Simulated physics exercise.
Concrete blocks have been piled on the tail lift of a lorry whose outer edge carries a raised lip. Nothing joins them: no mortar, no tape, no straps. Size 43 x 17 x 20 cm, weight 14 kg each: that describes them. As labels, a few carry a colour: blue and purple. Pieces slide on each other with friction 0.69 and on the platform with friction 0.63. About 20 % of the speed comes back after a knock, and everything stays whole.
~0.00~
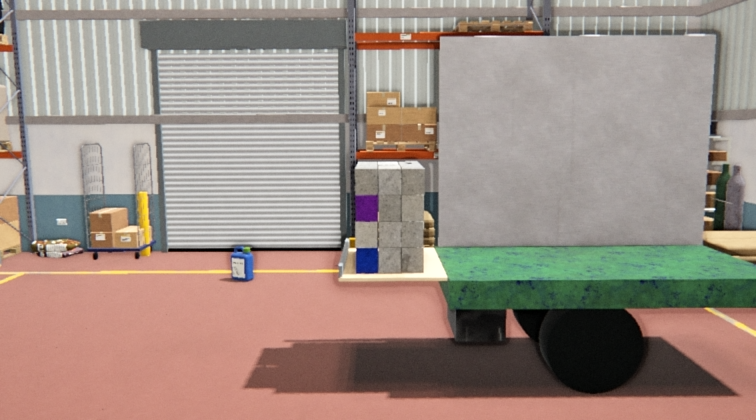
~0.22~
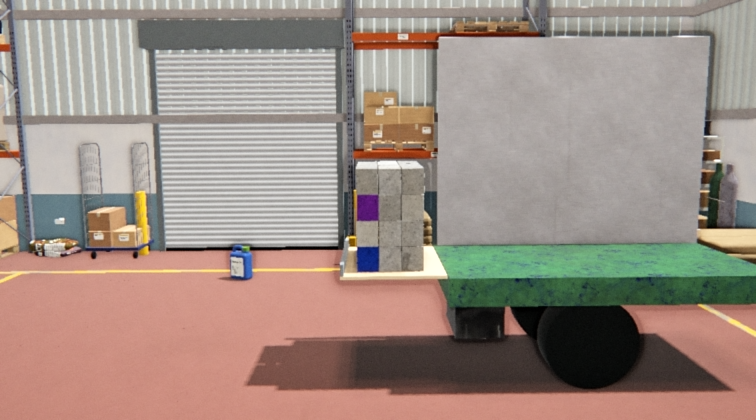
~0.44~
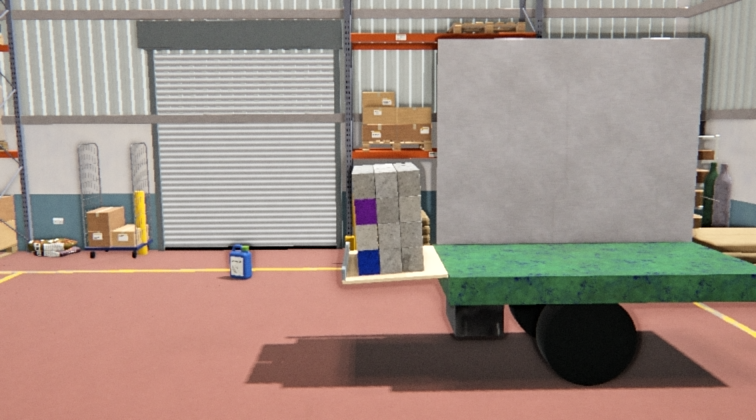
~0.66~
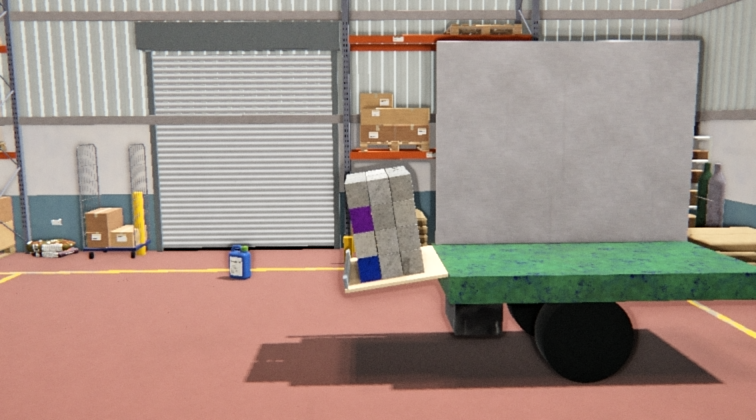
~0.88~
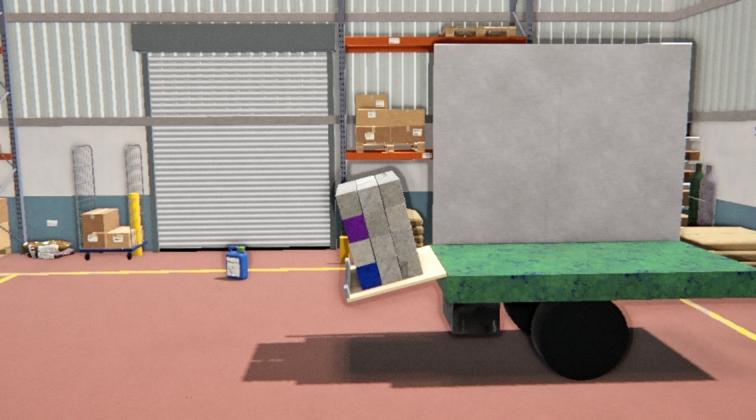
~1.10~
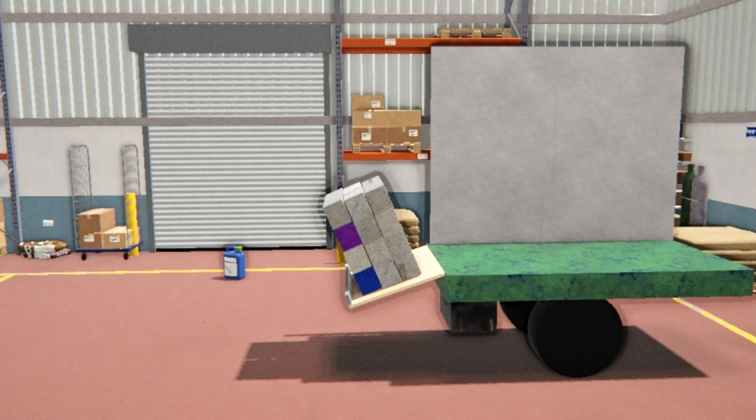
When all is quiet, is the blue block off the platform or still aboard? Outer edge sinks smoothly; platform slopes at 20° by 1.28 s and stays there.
The blue block stays up there.
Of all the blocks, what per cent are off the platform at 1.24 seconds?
By then, 0 per cent.
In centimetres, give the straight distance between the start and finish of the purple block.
Purple - some 150 cm.
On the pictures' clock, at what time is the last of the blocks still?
3.5 s or so.
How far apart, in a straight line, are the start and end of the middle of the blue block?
I'd say close to 25 cm away from its start.
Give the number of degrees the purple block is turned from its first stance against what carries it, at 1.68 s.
I'd estimate close to 70°.
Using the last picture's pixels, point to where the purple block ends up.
Look near (277, 359) in the final frame.
Around 1.24 s, slope 20°; none of the 24 blocks off the platform, 24 disturbed; blue block tipped 14°; purple block tipped 14°.
Around 1.42 s, slope 20°; 7 of the 24 blocks off the platform; blue block tipped 36°; purple block tipped 36°.
Around 1.68 s, slope 20°; 12 of the 24 blocks off the platform; blue block tipped 46°; purple block on its side.
Around 2.50 s, slope 20°; 14 of the 24 blocks off the platform; blue block tipped 45°; purple block on its side.
Finally (3.5 s), slope 20°; 14 of the 24 blocks off the platform; blue block tipped 45°; purple block on its side. Seen by the last camera, middles, blue block near (356, 278), purple block near (277, 359).
